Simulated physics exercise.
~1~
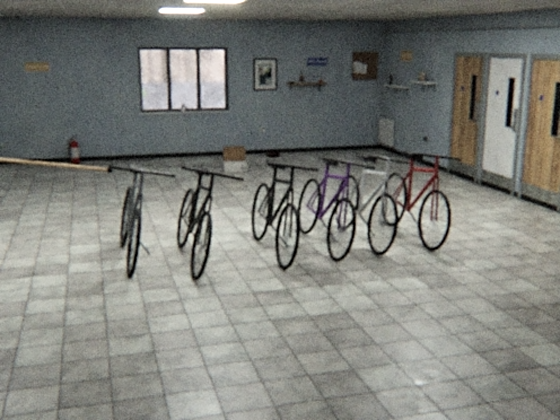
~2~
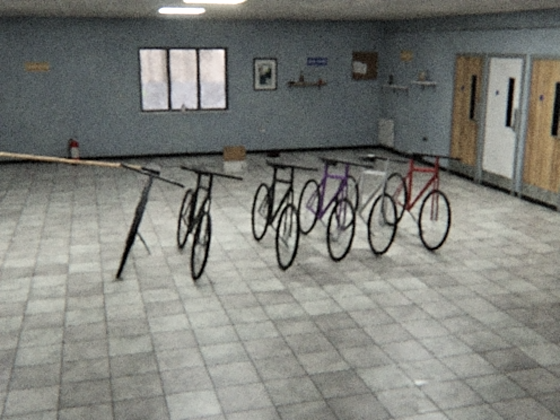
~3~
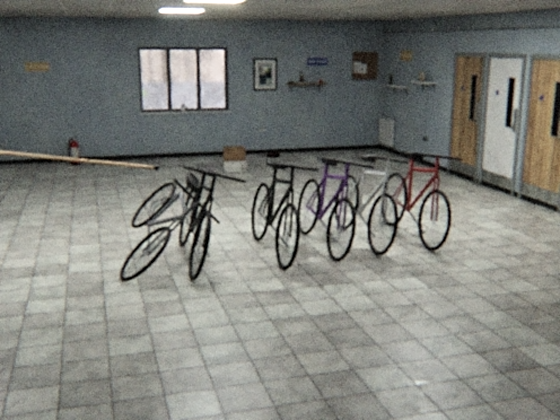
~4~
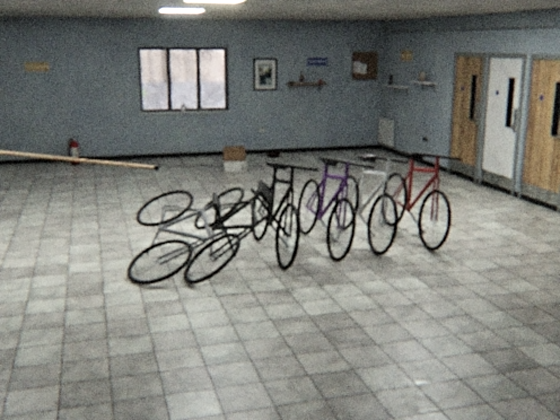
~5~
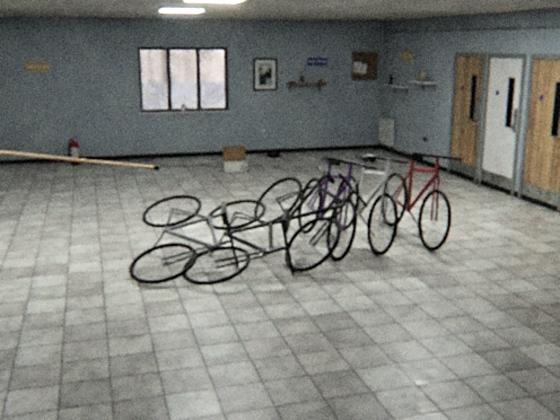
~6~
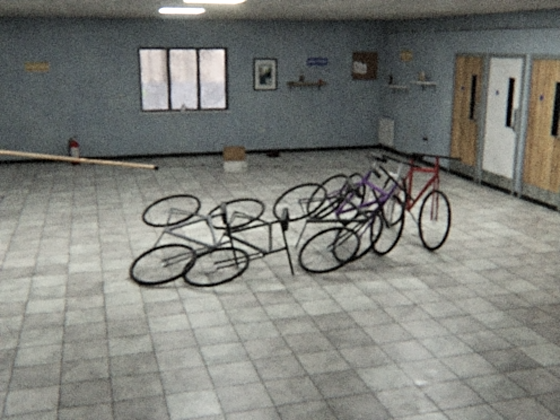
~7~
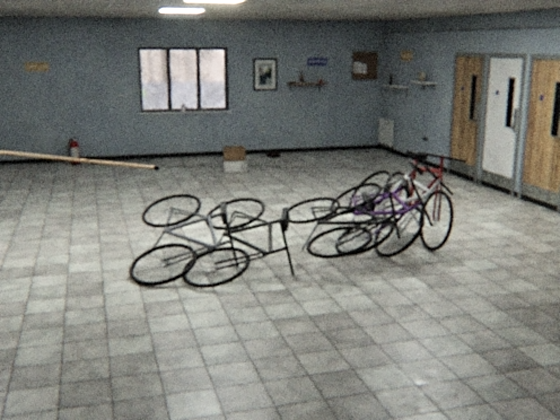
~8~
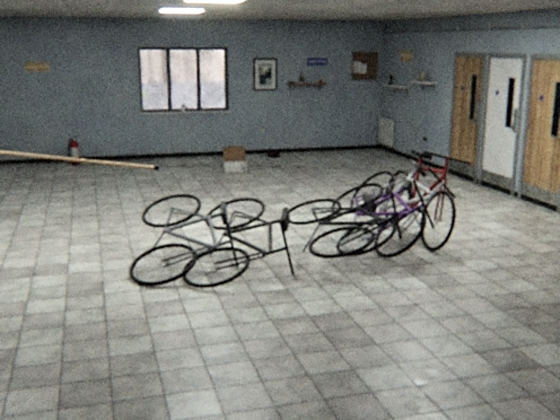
Pole tipping the leftmost of six bicycles, toppling the row rightward until only the red one at the end stays upright.
